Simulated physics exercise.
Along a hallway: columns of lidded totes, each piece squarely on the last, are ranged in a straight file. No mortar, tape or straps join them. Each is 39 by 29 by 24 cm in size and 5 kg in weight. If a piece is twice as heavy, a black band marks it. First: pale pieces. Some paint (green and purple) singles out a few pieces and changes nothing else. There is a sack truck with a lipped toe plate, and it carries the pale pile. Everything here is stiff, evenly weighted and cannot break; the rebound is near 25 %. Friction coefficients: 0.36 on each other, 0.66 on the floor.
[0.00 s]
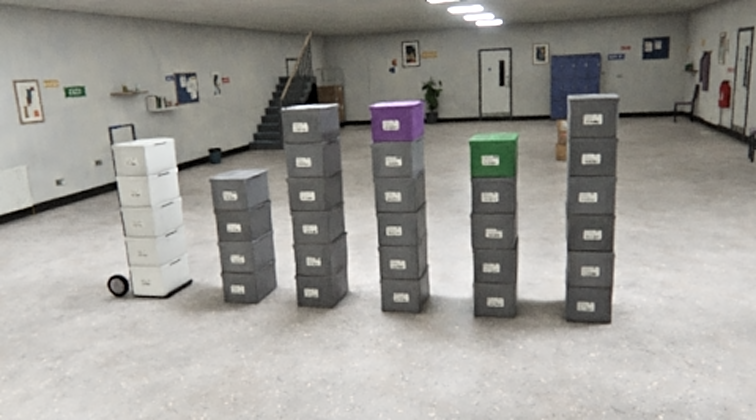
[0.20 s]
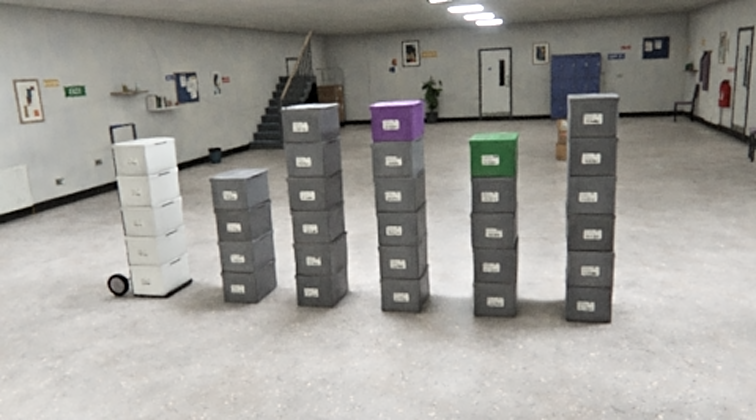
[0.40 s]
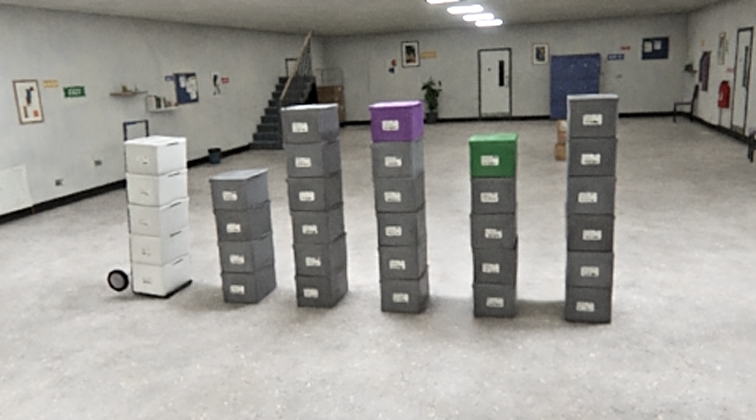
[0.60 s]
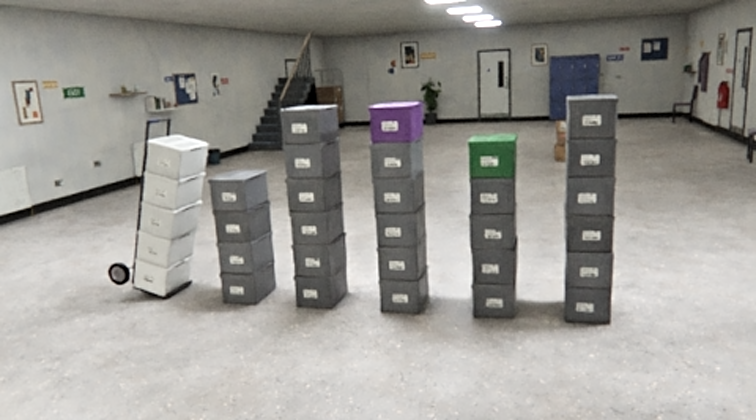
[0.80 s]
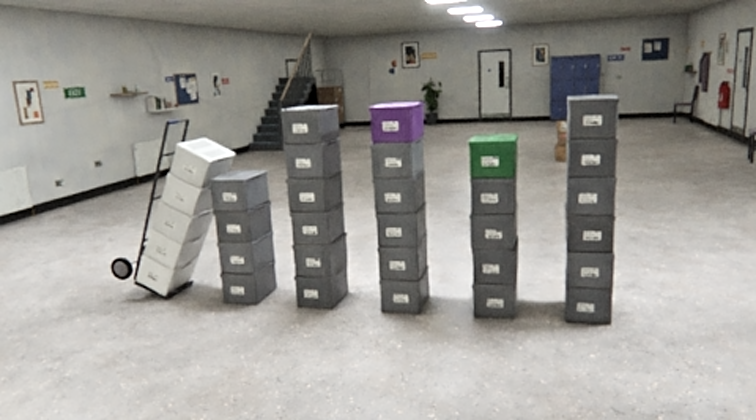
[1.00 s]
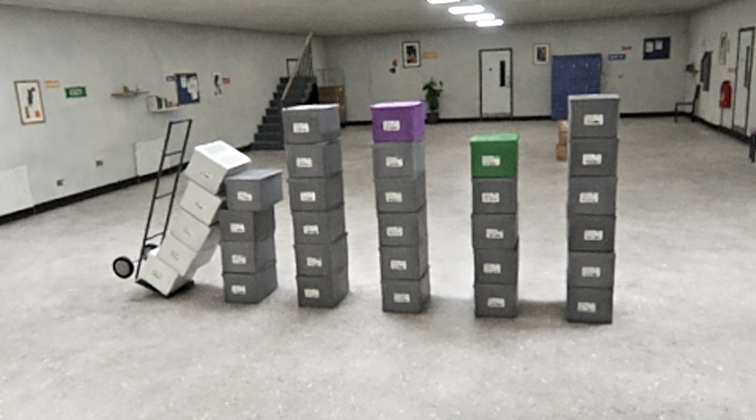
The video shows a hand truck with a stack of white boxes beside a row of gray stacks, some topped purple or green; it tilts rightward, and the white boxes lean into the nearest gray stack, shifting its top box.
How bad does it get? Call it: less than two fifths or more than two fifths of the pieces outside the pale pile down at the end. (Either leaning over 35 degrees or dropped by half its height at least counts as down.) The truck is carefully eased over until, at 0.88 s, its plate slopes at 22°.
More than two fifths.
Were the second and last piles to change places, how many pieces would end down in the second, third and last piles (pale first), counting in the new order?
After the swap, the second pile would have 6 down, the third 6 and the last 4.
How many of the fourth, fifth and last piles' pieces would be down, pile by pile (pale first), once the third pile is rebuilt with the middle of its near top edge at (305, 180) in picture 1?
Counts down - fourth: 6; fifth: 5; last: 6.
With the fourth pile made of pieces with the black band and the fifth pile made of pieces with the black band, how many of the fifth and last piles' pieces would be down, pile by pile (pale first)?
The fifth pile would have 5 down and the last pile 6.
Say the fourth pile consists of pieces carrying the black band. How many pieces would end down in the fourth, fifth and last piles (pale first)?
Pieces down: Fourth pile 6, fifth pile 5, last pile 6.
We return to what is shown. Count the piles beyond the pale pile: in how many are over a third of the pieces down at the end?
5.
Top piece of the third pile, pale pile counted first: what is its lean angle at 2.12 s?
It leans around 10°.
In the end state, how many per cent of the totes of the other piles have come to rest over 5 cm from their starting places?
95 percent.
After 2.12 s, 5 of the pale pile down; none of the 27 other totes down, 11 disturbed; purple tote shifted 48 mm.
After 3.10 s, 5 of the pale pile down; 9 of the 27 other totes down; purple tote leaning 27°, 12 cm lower; green tote leaning 16°.
After 3.86 s, 5 of the pale pile down; 26 of the 27 other totes down; purple tote leaning 52°, 55 cm lower; green tote leaning 7°, 58 cm lower.
At rest (6.0 s), 5 of the pale pile down; 26 of the 27 other totes down; purple tote on its side; green tote 67 cm lower. That is 96 per cent. As the last picture would show them, middles, purple tote near (729, 255).
